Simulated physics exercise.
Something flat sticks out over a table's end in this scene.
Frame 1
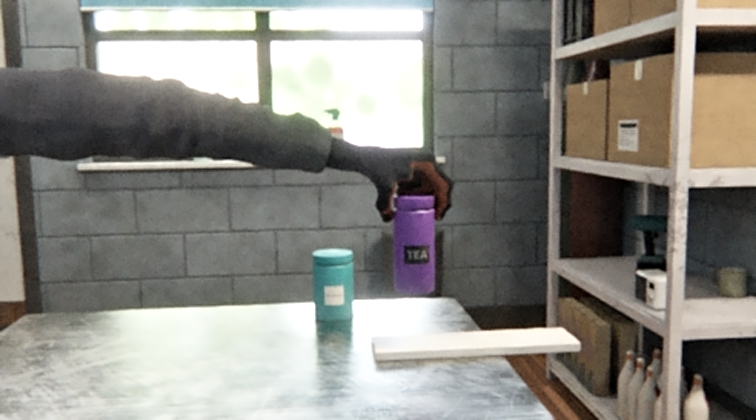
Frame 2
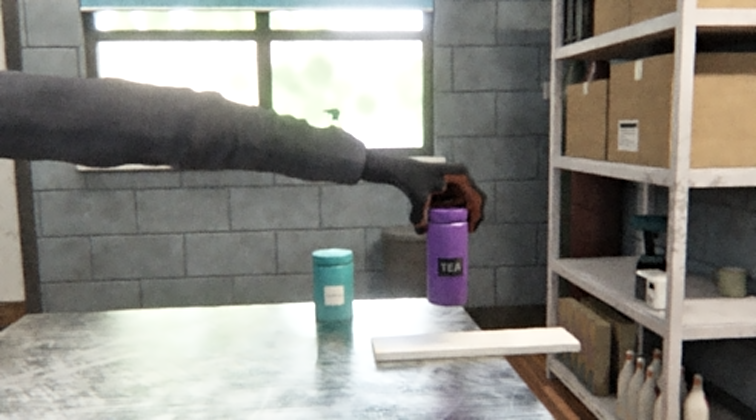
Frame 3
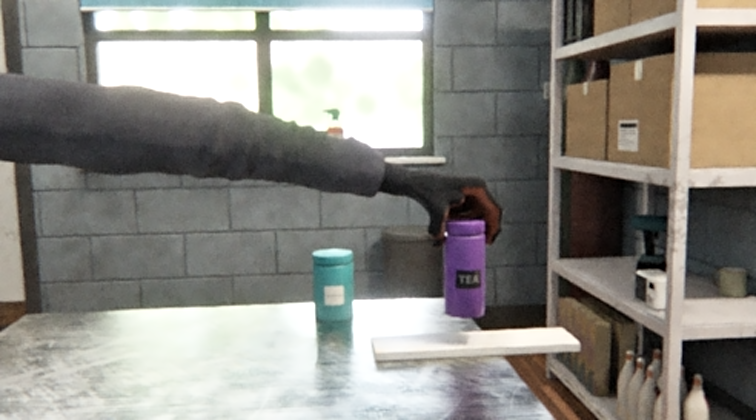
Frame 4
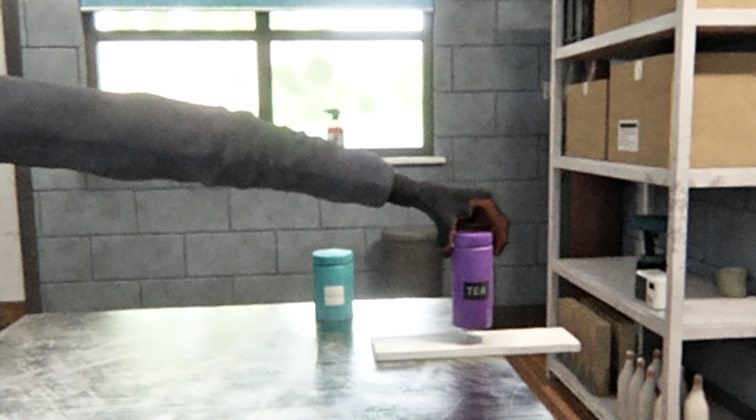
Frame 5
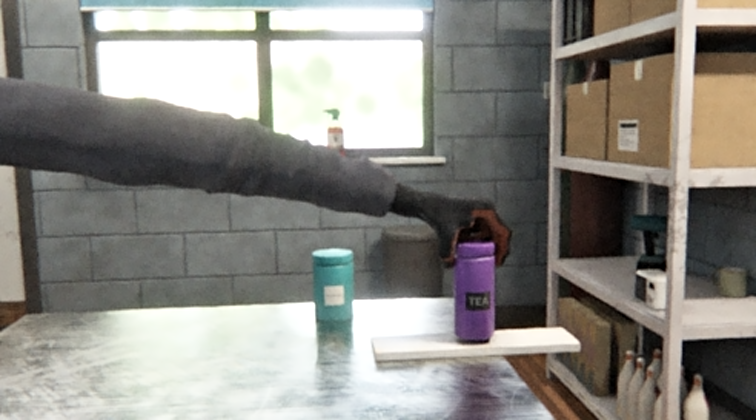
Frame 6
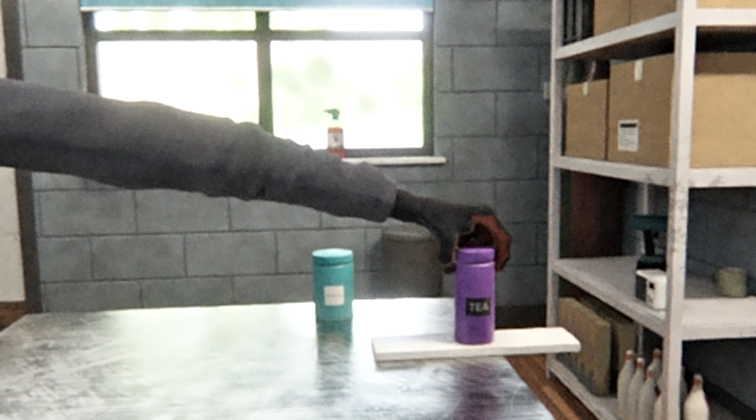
A gloved hand moving a purple tea jar rightward and lowering it onto a white board beside a turquoise jar.
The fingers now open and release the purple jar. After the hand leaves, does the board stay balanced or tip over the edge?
It will manage to stay balanced.
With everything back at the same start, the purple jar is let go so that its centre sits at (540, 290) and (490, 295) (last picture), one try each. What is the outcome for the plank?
The first time it drops, and the second time it does not fall.
Then, 0.20 s after the last picture, nothing has stirred.
Then, 0.40 s after the last picture, purple jar resting near (474, 294).
At rest, all 3 in place. Seen from the same camera at the end, purple jar near (474, 294). The plank stays on the table.
